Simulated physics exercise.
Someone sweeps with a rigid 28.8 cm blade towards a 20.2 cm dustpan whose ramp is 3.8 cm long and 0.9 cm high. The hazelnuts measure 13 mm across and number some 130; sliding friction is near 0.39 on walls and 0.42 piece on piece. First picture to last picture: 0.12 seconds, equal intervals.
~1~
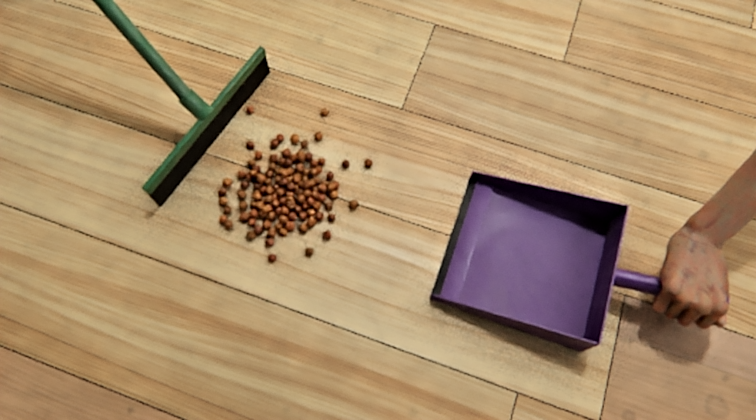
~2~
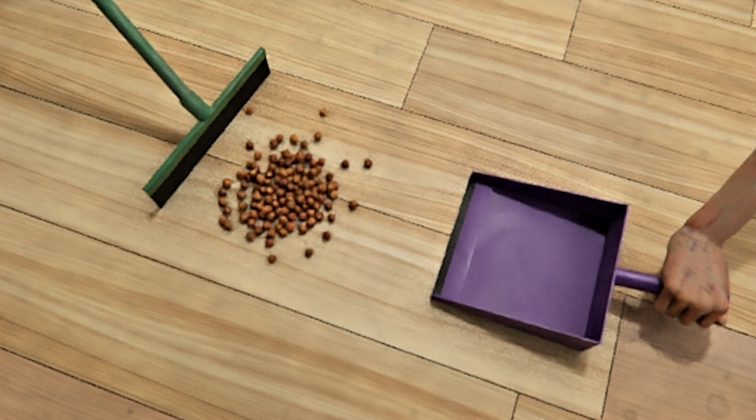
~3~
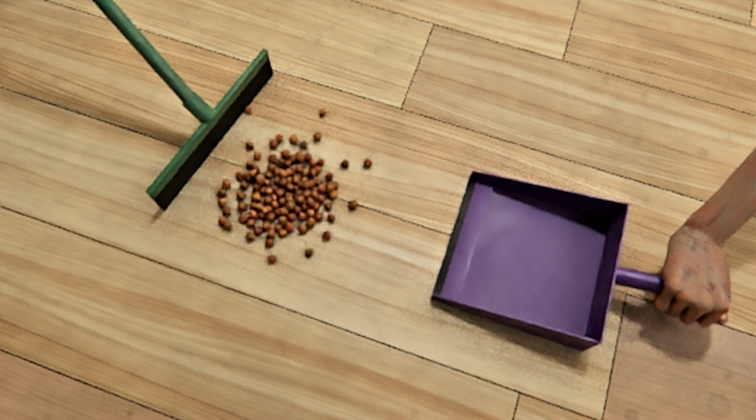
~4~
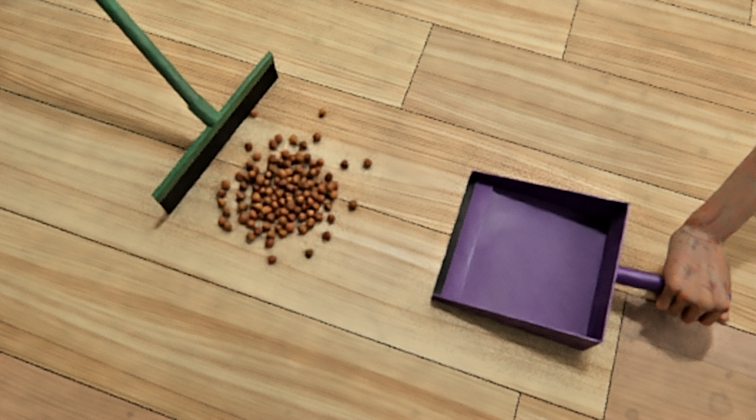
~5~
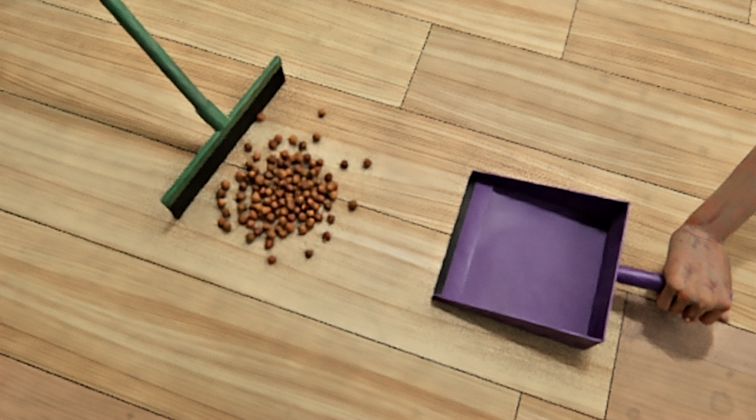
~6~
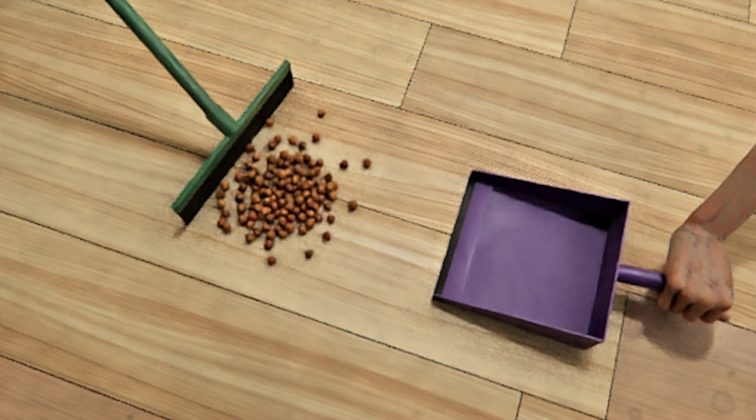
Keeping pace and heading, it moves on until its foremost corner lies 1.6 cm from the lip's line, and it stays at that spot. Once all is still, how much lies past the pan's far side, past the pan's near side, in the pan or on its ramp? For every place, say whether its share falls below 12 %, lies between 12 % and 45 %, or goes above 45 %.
In the end past the pan's far side: A minor share. Past the pan's near side: An intermediate share. In the pan or on its ramp: An intermediate share.
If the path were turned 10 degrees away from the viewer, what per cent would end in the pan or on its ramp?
About 30 percent would end up there.
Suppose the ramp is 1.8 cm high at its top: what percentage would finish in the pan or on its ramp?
Estimate with the new ramp: Some 15 in a hundred.
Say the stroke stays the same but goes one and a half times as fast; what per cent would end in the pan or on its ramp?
Then around 40 per cent.
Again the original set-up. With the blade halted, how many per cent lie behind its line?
Estimate: Near 0 %.
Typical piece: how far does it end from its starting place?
28 cm or thereabouts.
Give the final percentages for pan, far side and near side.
Far side 0, near side 35, pan 30.
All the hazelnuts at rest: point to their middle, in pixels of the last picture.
I'd say roughly (443, 277).
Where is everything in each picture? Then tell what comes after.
Blade from (148, 190) to (262, 53), moved 0.0 cm, 0 of the pieces shifted so far; middle of the pieces at (283, 191); pan at (535, 264), in the first frame.
Blade from (149, 191) to (262, 54), moved 0.2 cm, 0 of the pieces shifted so far; middle of the pieces at (283, 191), in the second frame.
Blade from (152, 194) to (265, 56), moved 0.9 cm, 0 of the pieces shifted so far; middle of the pieces at (282, 191), in the third frame.
Blade from (158, 198) to (270, 58), moved 2.0 cm, 1 of the pieces shifted so far; middle of the pieces at (282, 192), in the fourth frame.
Blade from (167, 203) to (278, 62), moved 3.5 cm, 1 of the pieces shifted so far; middle of the pieces at (282, 192), in the fifth frame.
Blade from (177, 209) to (288, 66), moved 5.3 cm, 2 of the pieces shifted so far; middle of the pieces at (281, 192); pan at (537, 262), in the sixth frame.
Then, 0.22 s after the last picture, middle of the blade 20 cm from the lip; 0 % over the lip, far side 0 %, near side 15 %.
Then, 0.36 s after the last picture, middle of the blade 10 cm from the lip; 0 % over the lip, far side 0 %, near side 30 %.
Then, 0.63 s after the last picture, middle of the blade 4 cm from the lip; 30 % over the lip, far side 0 %, near side 35 %.
In the end, far side 0 %, near side 35 %, pan 30 %, in front of the lip or behind the blade 30 %.
